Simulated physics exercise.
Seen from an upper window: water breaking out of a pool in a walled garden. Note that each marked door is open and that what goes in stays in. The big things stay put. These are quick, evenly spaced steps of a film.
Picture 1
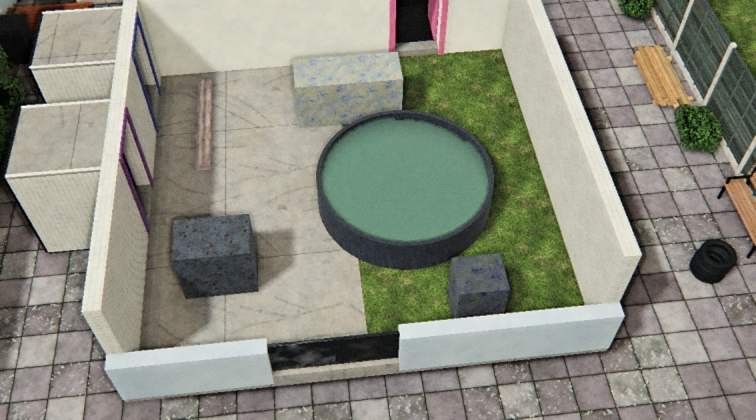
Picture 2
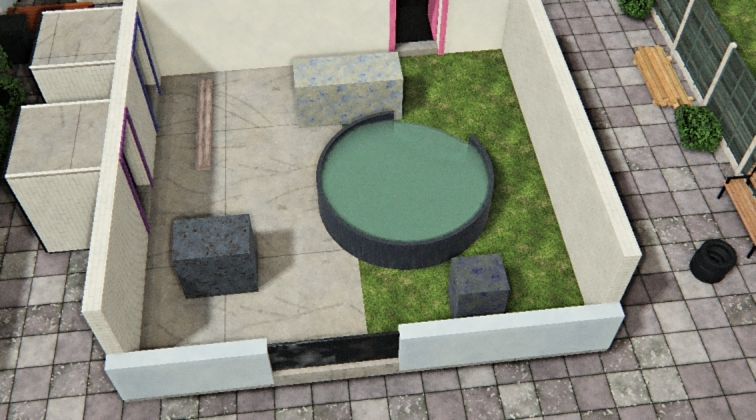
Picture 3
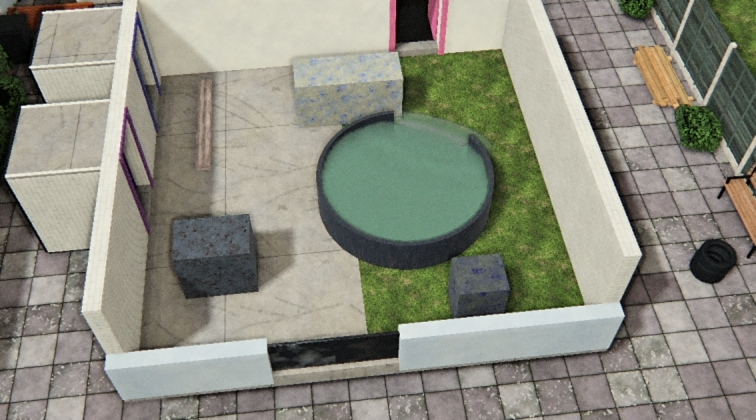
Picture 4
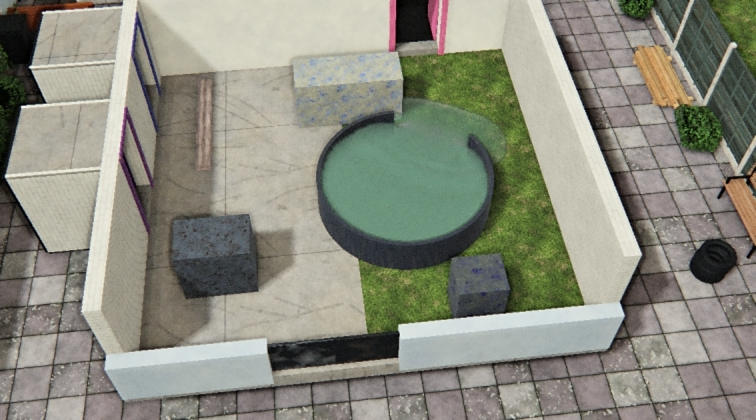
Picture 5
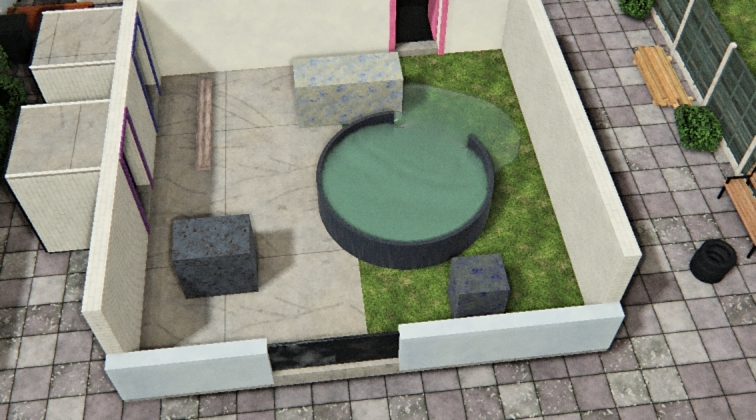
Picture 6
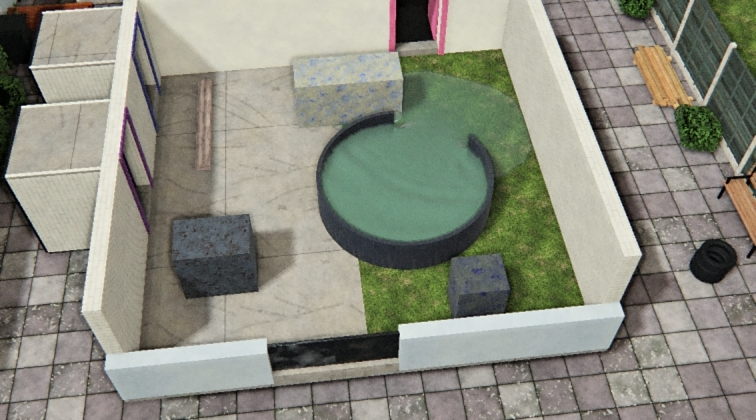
A round, dark-rimmed pool of green water sits in a walled garden, seen from high above by a still camera. Pale paving lies to its left and grass to its right, with dark blocks in front, a speckled block behind, and a pink-framed doorway at the back. The far rim opens, and water pours through the gap, spreading in a thin, widening sheet over the grass.
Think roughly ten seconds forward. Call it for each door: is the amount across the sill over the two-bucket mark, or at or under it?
My call: The pink door over the mark, the purple door at or under the mark, the blue door at or under the mark.
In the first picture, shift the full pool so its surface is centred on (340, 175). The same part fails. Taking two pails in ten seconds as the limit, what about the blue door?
In short, the blue door misses the threshold.
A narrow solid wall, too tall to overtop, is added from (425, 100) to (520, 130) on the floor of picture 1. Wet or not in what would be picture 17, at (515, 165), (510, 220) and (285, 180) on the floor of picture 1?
Submerged; submerged; untouched.
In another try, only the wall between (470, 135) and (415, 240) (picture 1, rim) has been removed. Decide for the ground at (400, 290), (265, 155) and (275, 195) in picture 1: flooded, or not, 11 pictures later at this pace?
First soaked, second unwetted, third unwetted.
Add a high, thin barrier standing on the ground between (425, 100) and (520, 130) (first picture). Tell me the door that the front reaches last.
The blue-painted one, I think.
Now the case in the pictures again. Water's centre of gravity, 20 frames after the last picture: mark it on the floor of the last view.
Centre of mass: Roughly (423, 145).
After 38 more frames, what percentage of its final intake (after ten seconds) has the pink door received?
Around 95 percent.
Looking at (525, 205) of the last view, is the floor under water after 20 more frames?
By then I'd expect it to be inundated.
A moment on, water covers 20 % of the floor; the pink door wet at the sill, nothing in, the purple door not reached, the blue door not reached.
Next, water covers 25 % of the floor; the pink door over two buckets in, the purple door not reached, the blue door not reached.
Then, water covers 35 % of the floor; the pink door far over two buckets in, the purple door not reached, the blue door not reached.
Later, water covers 65 % of the floor; the pink door far over two buckets in, the purple door not reached, the blue door wet at the sill, nothing in.
In the end, water covers 95 % of the floor; the pink door far over two buckets in, the purple door wet at the sill, nothing in, the blue door wet at the sill, nothing in.
